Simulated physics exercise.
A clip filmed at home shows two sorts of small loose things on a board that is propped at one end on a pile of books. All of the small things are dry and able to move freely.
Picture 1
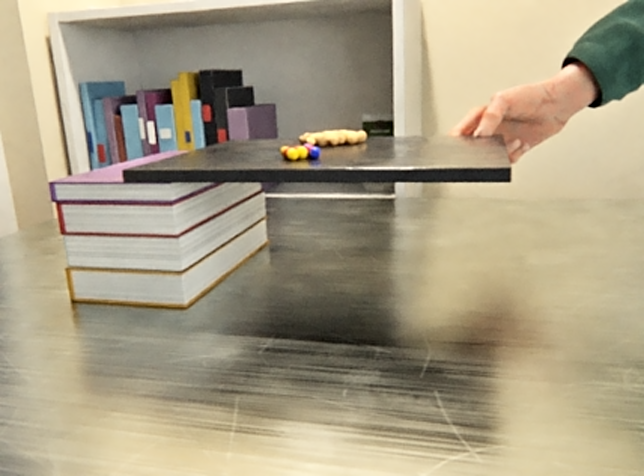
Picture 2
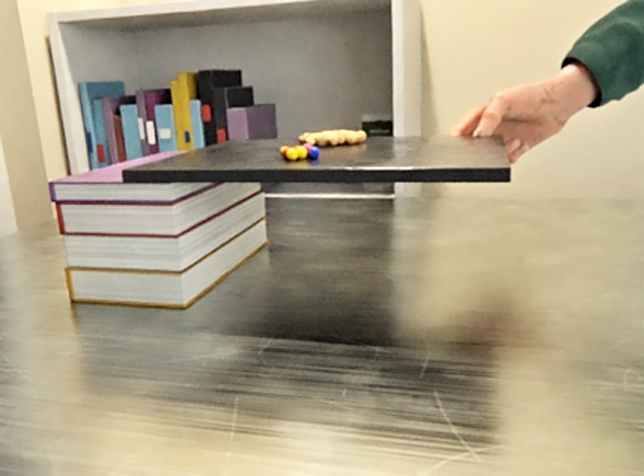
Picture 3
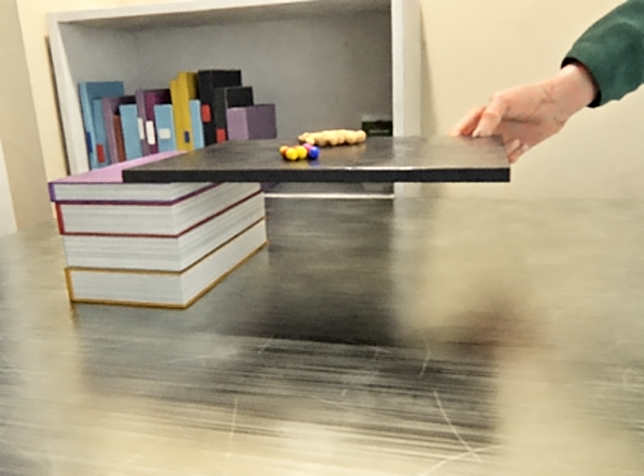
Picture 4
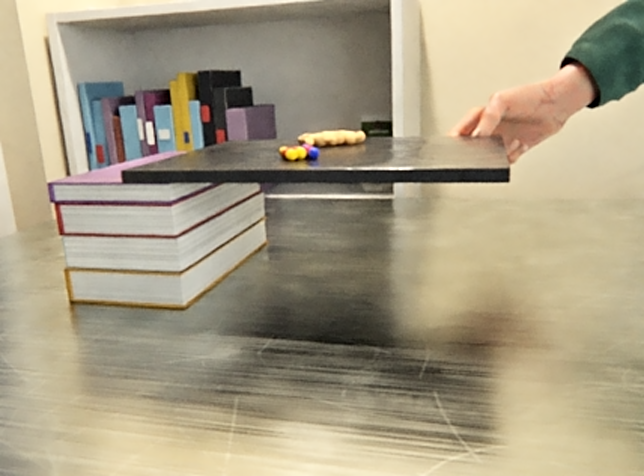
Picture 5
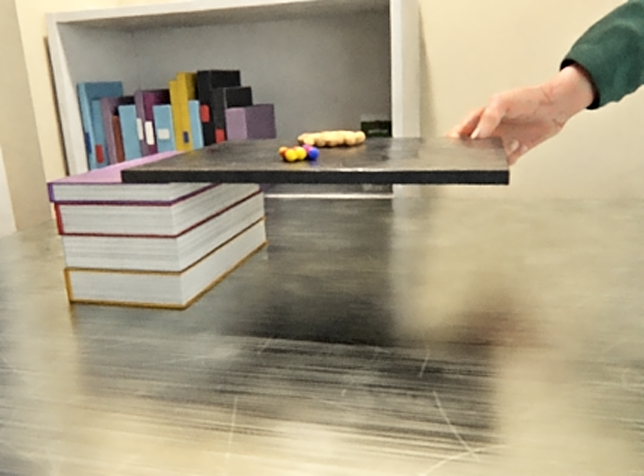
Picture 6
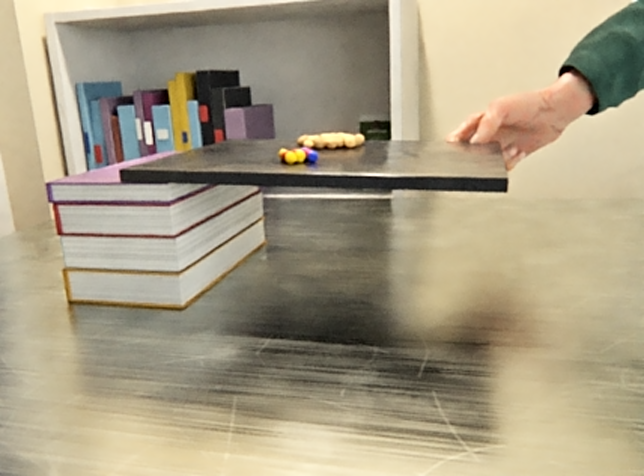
The clip opens on a dark board with its left end on a stack of books and its right end held level by a hand in a green sleeve, a few colourful beads sitting in front of some pale, roundish pieces. The hand barely moves at first, then lowers the right end very slightly, while both handfuls stay in place.
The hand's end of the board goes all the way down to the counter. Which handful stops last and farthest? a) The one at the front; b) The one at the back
a, the one at the front.
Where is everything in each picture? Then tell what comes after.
The first frame shows held end of the board (498, 173), level; book pile (171, 172), nearly half as high as the board is long; front handful (298, 152), a few round plastic beads; back handful (333, 138), some dried chickpeas.
The second frame shows held end of the board (497, 173), level; back handful (332, 138).
The third frame shows held end of the board (497, 173), level; front handful (298, 152).
The fourth frame shows held end of the board (496, 174), level; back handful (331, 138).
The fifth frame shows held end of the board (496, 176), level; front handful (300, 154).
The sixth frame shows held end of the board (495, 183), down by 2°; book pile (168, 173); front handful (300, 156), not moving; back handful (330, 141), not moving.
Then, 0.36 s later than the last frame, board sloping at 12°; front handful every one still on the board; back handful every one still on the board.
Then, 0.75 s later than the last frame, board sloping at 24°; front handful mostly at the foot of the board; back handful every one still on the board.
Then, 1.21 s later than the last frame, board resting at 25°; front handful mostly one to two board lengths out; back handful mostly up to a board's length out.
When it is over, board resting at 25°; front handful mostly more than two board lengths out, roughly a third gone off the counter; back handful mostly up to a board's length out; the front handful has gone farther.
